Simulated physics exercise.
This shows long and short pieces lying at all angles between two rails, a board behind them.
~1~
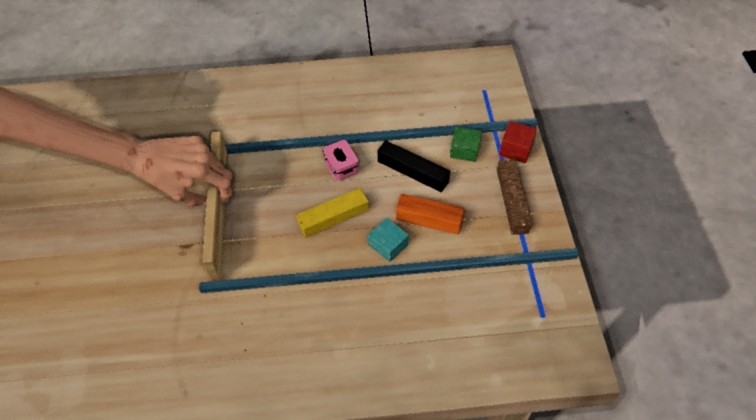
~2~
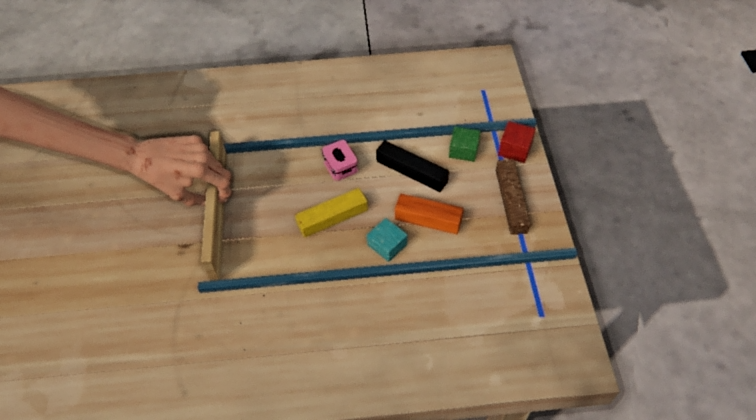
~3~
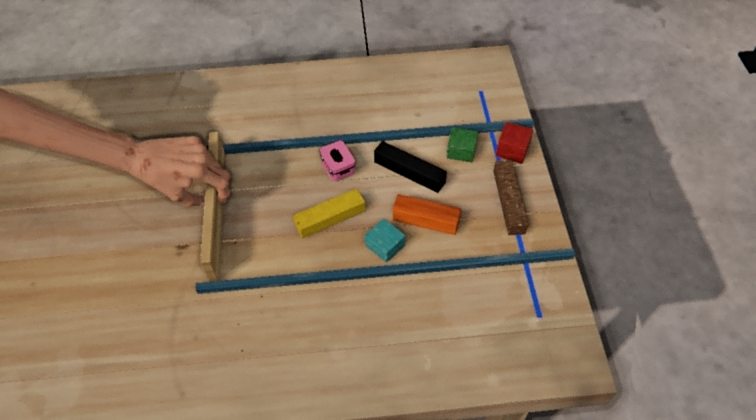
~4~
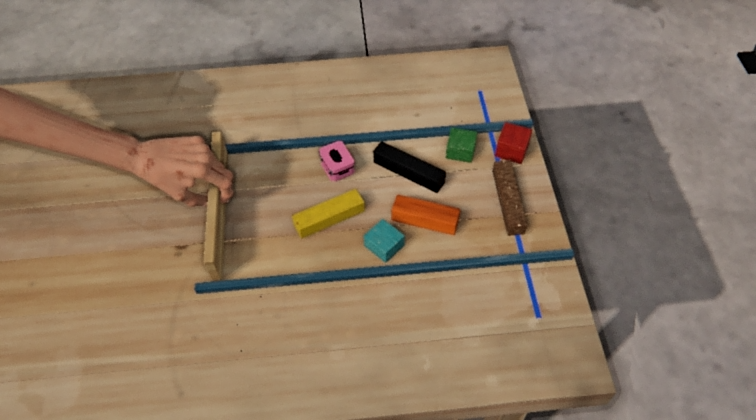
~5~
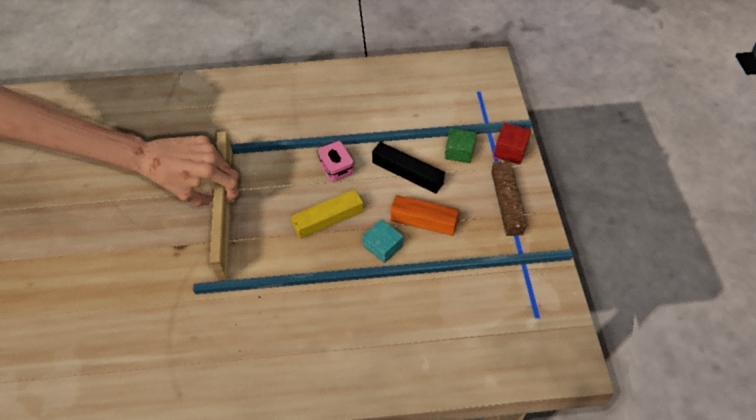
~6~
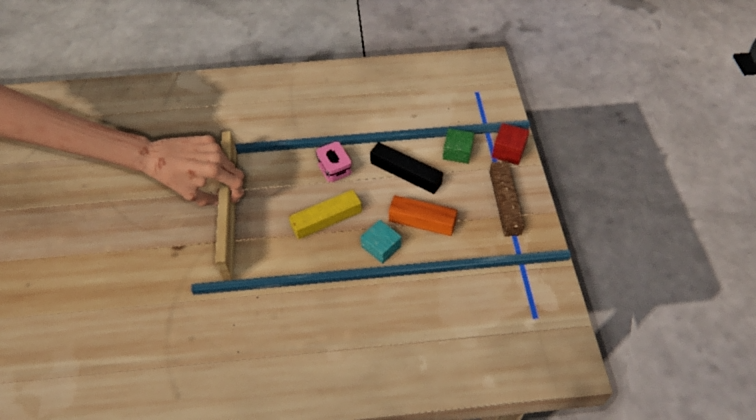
A hand reaches in from the left over a wooden table, seen from above at an angle, gripping an upright board between two blue rails. To the right lie a pink case, yellow, black and orange bars and a turquoise block, with green and red blocks and a brown bar near a blue tape line. The hand holds the board nearly still, then slides it slightly right, while the pieces stay put and the view drifts very slightly.
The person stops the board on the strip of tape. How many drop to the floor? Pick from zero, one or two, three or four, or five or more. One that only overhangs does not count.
Outcome: The number that fall off is three or four.
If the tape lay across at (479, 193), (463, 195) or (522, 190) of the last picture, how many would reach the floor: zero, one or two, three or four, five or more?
Taking them in turn, just one or two; either one or two; five or over.
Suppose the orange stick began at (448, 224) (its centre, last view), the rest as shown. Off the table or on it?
From there it holds on.
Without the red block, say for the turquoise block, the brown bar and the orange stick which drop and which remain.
The turquoise block does not fall; the brown bar goes over; the orange stick does not fall.
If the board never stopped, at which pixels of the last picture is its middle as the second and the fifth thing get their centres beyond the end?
First at (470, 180), next at (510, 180).
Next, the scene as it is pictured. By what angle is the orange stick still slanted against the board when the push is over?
About 45°.
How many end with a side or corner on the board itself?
It touches 3.
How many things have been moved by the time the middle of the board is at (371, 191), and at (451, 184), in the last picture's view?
By then 5, and 8.
A little later, none off yet; red block at rest near (510, 144); brown bar at rest near (506, 198); green block at rest near (458, 146).
Next, none off yet; red block tilted a little near (548, 145); brown bar shifted a little near (545, 196); green block shifted well along near (516, 135).
When it is over, the number that fall off is three or four; down, green block, brown bar and red block.
